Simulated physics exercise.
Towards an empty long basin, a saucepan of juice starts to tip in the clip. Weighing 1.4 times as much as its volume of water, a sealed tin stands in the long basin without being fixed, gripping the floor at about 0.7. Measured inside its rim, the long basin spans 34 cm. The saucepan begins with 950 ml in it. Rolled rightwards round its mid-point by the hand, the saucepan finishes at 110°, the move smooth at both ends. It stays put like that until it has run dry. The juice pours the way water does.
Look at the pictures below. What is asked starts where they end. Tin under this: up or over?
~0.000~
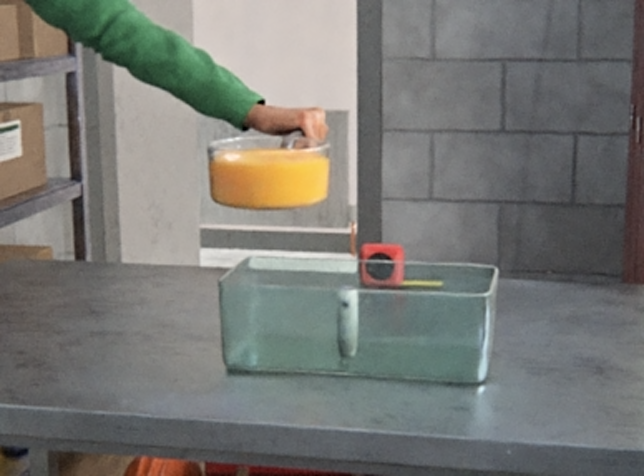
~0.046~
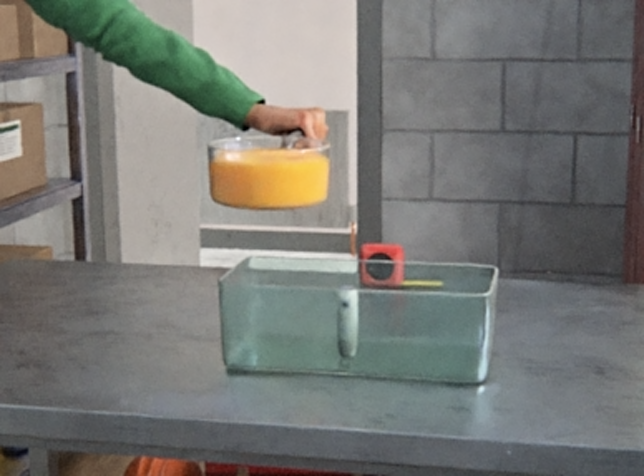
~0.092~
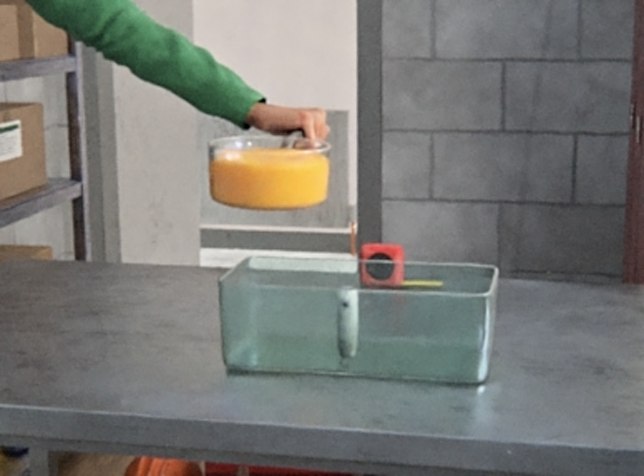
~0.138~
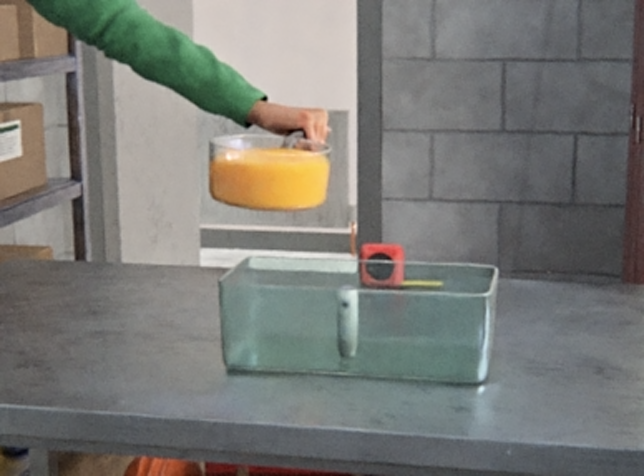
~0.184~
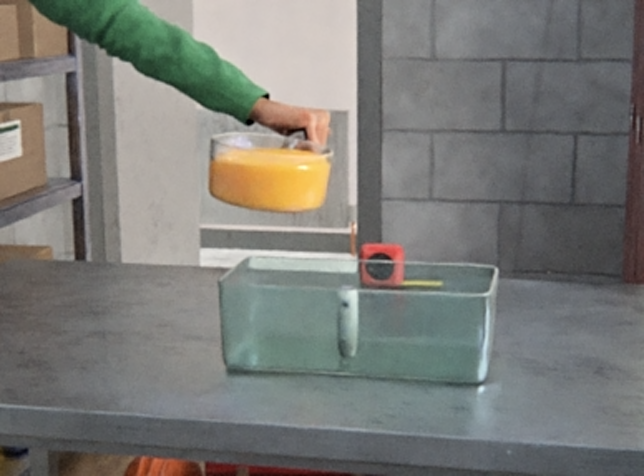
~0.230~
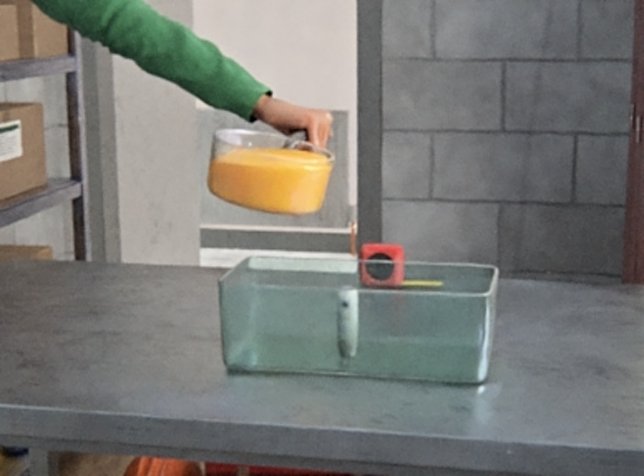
It does not come down.
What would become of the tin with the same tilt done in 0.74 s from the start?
In that case the tin does not tip.
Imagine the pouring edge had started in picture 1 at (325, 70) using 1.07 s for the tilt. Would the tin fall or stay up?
Then the tin comes down.
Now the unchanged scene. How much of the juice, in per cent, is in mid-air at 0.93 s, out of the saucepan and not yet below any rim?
About 7 percent.
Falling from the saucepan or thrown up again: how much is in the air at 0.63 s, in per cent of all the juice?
Roughly 36 percent.
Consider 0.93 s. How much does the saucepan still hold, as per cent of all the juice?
7 per cent or so.
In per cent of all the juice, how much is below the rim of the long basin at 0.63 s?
16 %, give or take.
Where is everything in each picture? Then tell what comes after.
In the first frame, tilt 0°; pouring edge (327, 147); surface from (215, 156) to (326, 158); the long basin's rim runs from (233, 271) to (494, 282); the tin's top is at (347, 291).
In the second frame, tilt 1°; pouring edge (327, 148); surface from (215, 156) to (327, 158).
In the third frame, tilt 2°; pouring edge (328, 149); surface from (215, 155) to (327, 159).
In the fourth frame, tilt 4°; pouring edge (329, 152); surface from (215, 155) to (327, 160).
In the fifth frame, tilt 8°; pouring edge (330, 156); surface from (216, 155) to (328, 160).
In the sixth frame, tilt 12°; pouring edge (331, 160); surface from (216, 155) to (330, 161).
Then, 0.63 s in, the tilt is 70° and 49 per cent is still to pour; the tin stands where it began.
Then, 0.93 s in, the tilt is 105° and 7 per cent is still to pour; the tin stands where it began.
Then, 1.24 s in, the tilt is 110° and 0 per cent is still to pour; the tin stands where it began.
Then, 1.57 s in, the tilt is 110° and 0 per cent is still to pour; the tin stands where it began.
Finally, the tin stands where it began.
